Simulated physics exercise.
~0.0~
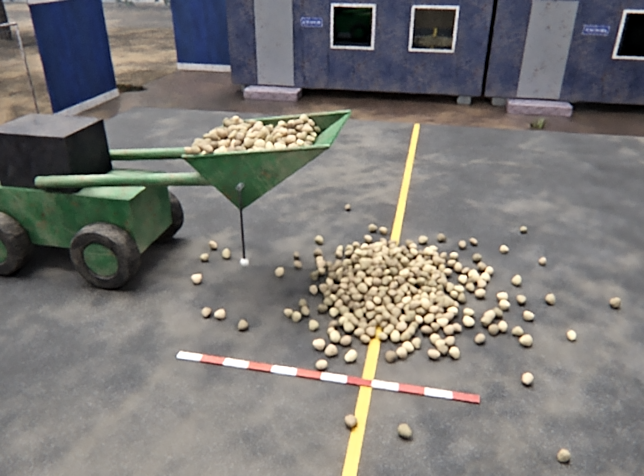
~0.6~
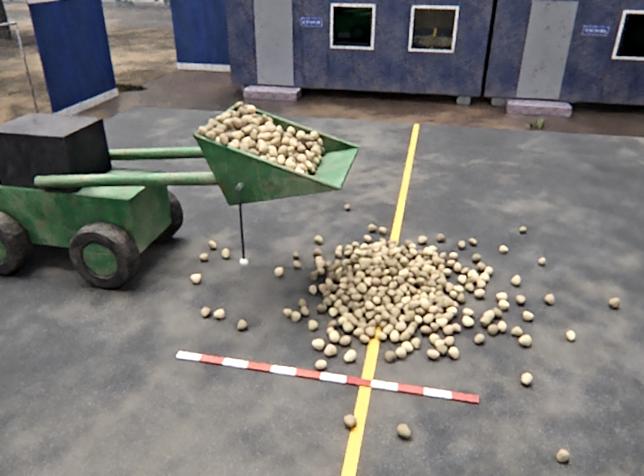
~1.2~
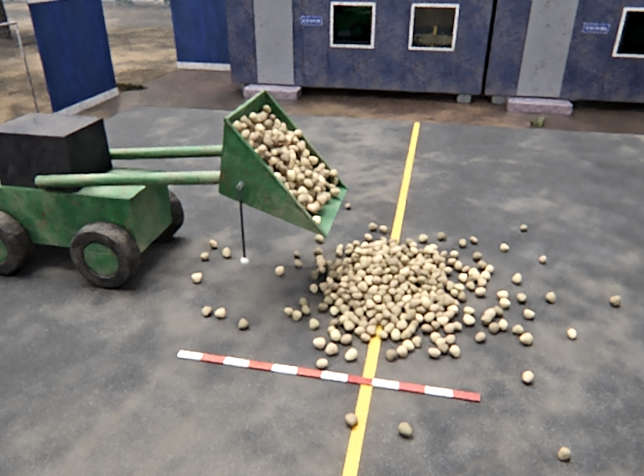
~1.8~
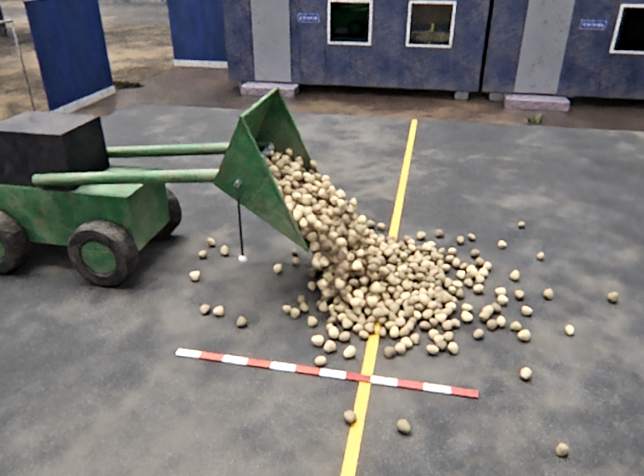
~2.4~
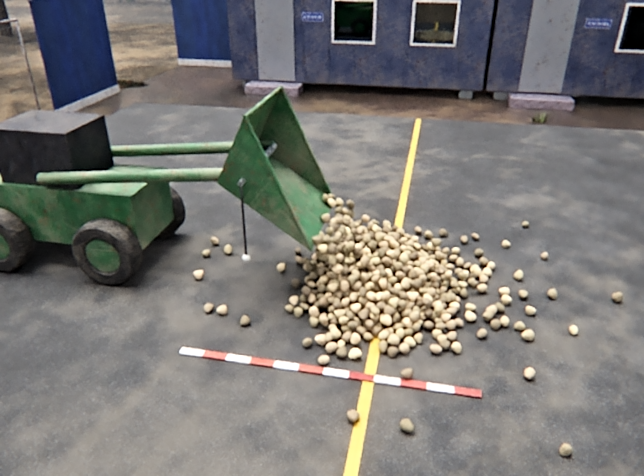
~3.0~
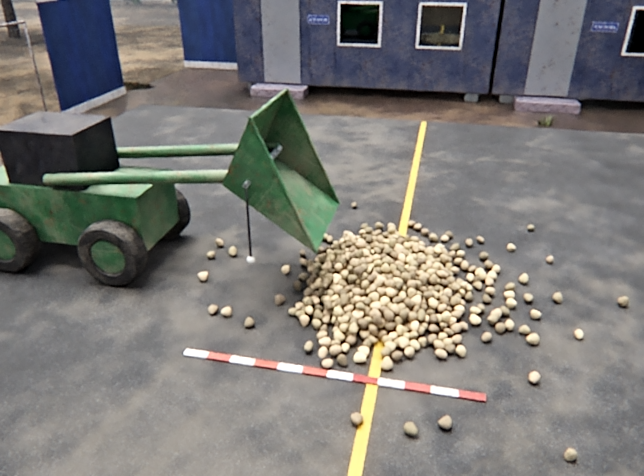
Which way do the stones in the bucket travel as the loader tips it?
The stones move to the right, sliding down out of the bucket and onto the pile.
